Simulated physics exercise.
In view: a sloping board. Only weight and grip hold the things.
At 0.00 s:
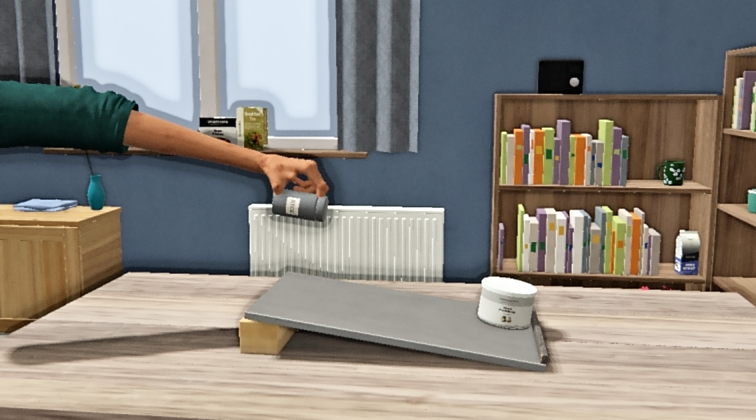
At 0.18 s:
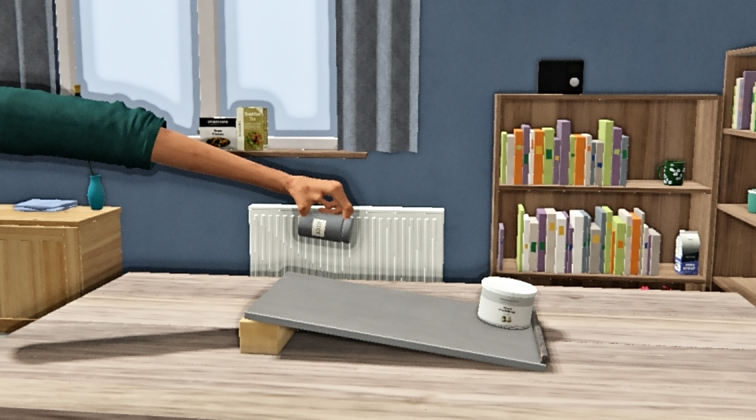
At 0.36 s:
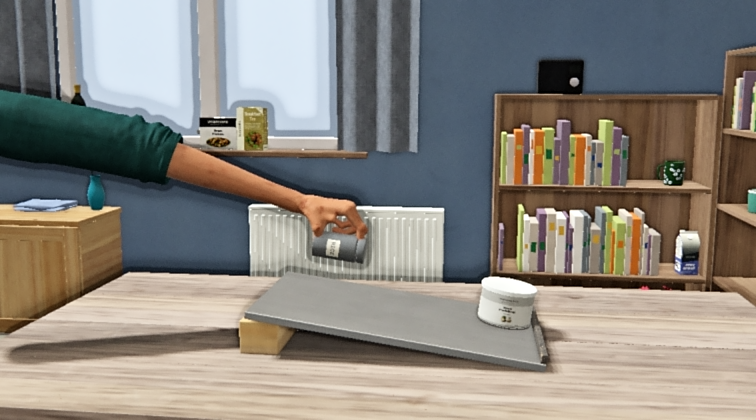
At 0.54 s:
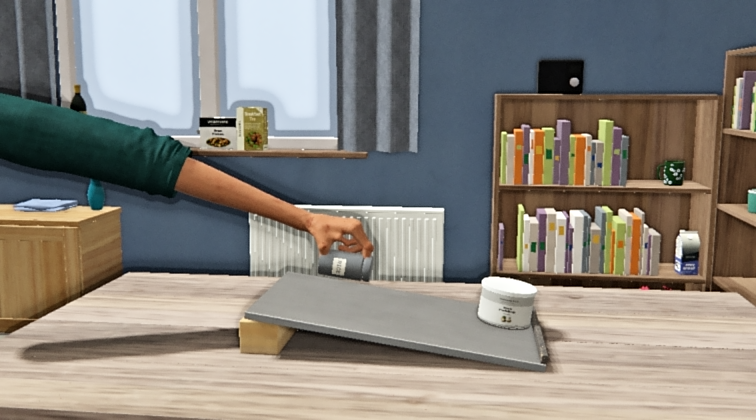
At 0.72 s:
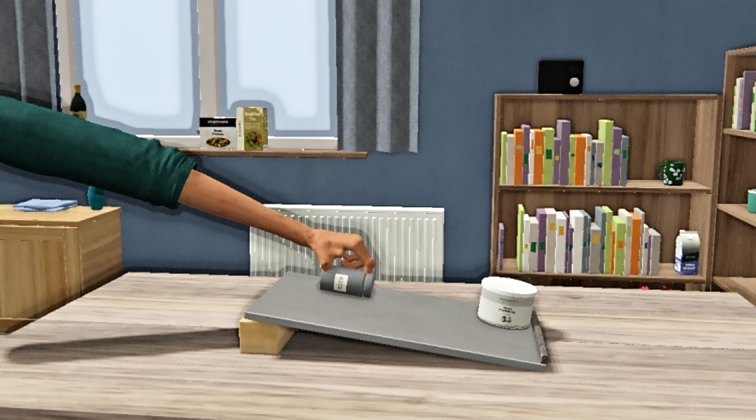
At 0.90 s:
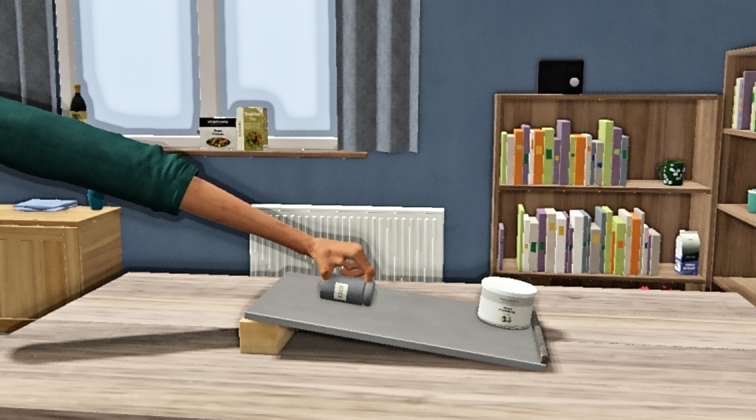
A hand in a dark green sleeve reaches in from the left, holding a grey shaker above a grey sloping board on a wooden table, seen from the front in a blue-walled room. A white tub sits near the board's lower right end, with a radiator, window and bookshelves behind. The hand lowers the shaker slightly rightward onto the board, while the tub and camera stay still.
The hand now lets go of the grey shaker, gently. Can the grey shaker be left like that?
Here the grey shaker remains at rest.
After 1.10 s, nothing has stirred.
After 1.30 s, grey shaker resting near (348, 290).
At rest (1.9 s), both in place. Seen from the same camera at the end, grey shaker near (348, 290). The grey shaker stays where it is put.
